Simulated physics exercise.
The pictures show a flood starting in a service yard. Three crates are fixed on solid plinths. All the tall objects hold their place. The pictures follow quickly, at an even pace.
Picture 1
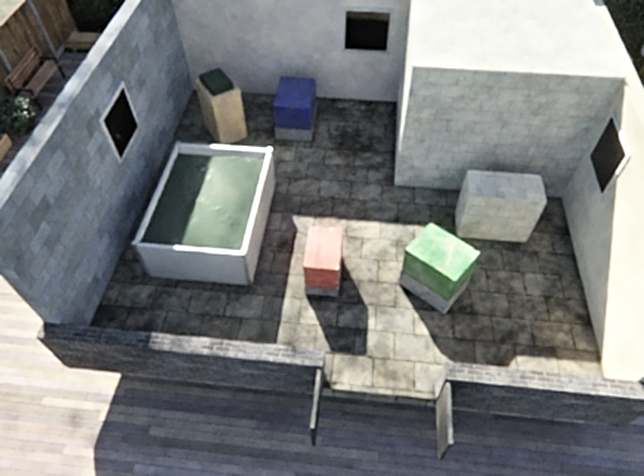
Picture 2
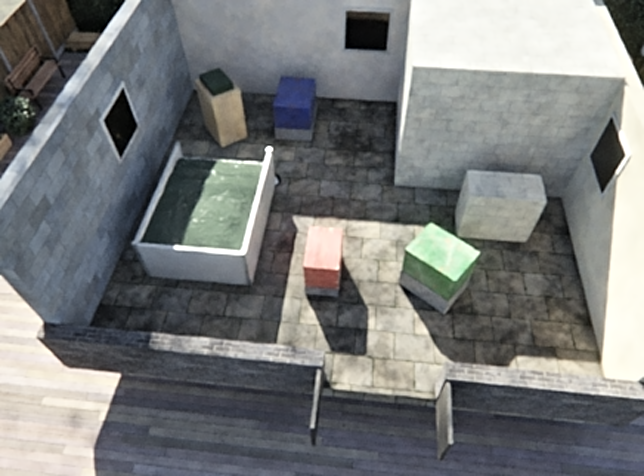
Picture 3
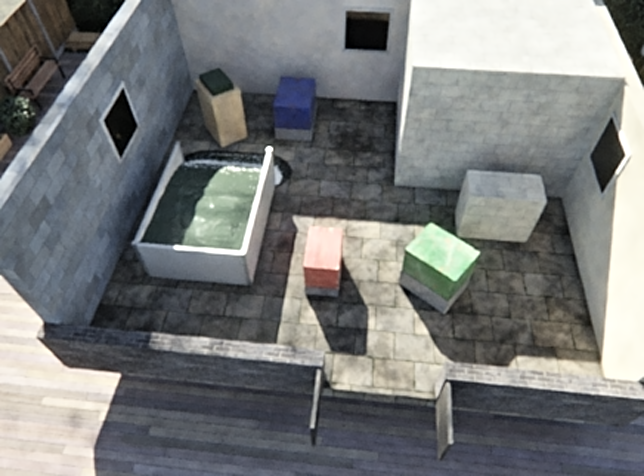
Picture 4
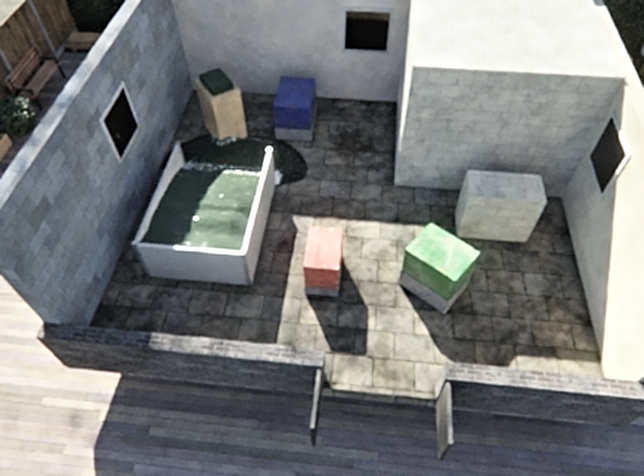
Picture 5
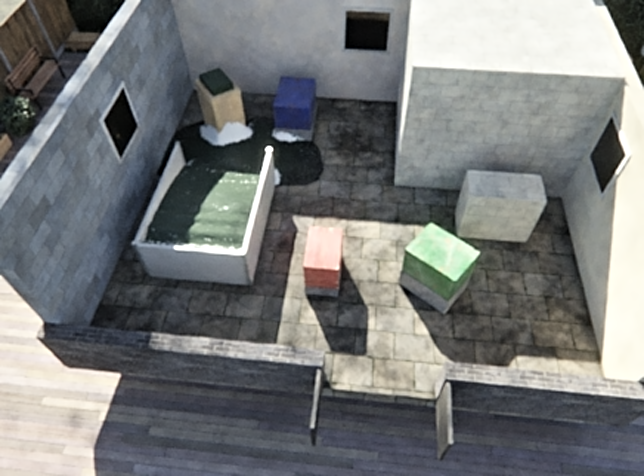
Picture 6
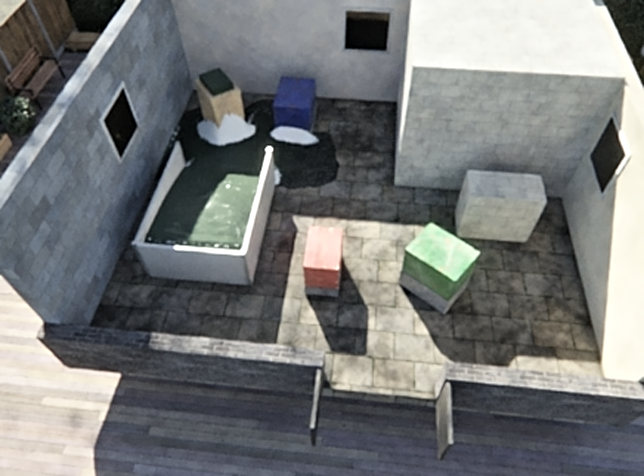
Dark green water pours from the tank's far side and spreads around the tan and blue boxes.
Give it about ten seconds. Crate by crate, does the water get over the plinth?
In the end: The red crate stays dry; the blue crate gets wet; the green crate stays dry.
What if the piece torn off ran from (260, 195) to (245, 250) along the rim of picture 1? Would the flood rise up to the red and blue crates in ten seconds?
Red crate takes water; blue crate stays dry.
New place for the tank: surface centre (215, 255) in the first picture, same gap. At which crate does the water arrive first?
The crate marked blue.
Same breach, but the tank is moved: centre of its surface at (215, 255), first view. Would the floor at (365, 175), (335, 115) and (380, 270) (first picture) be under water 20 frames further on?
In that order: Awash, wet, not flooded.
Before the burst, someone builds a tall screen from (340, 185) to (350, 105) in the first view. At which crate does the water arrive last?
I say the crate marked green.
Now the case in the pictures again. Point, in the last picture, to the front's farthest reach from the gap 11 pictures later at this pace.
Around (390, 101).
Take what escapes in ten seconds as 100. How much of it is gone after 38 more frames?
Some 10 per cent.
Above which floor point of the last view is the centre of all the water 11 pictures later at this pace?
At about (241, 158).
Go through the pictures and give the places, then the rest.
Still water in the tank at (208, 197), in the first frame.
The front is at a hidden place, out from the gap on the tank's far side, in the second frame.
Water pours out on the tank's far side and has run to a hidden place, in the third frame.
Water pours out on the tank's far side and has run to a hidden place, in the fourth frame.
Water pours out on the tank's far side and has run to a hidden place, in the fifth frame.
The front is at a hidden place, out from the gap on the tank's far side, in the sixth frame.
A moment on, water covers 25 % of the floor; the red crate not reached, the blue crate water round its plinth, the green crate not reached.
Next, water covers 35 % of the floor; the red crate not reached, the blue crate water round its plinth, the green crate not reached.
Then, water covers 50 % of the floor; the red crate not reached, the blue crate water round its plinth, the green crate water round its plinth.
Later, water covers 85 % of the floor; the red crate water round its plinth, the blue crate water round its plinth, the green crate water round its plinth.
In the end, water covers 100 % of the floor; the red crate stayed above the water, the blue crate was topped, the green crate stayed above the water.
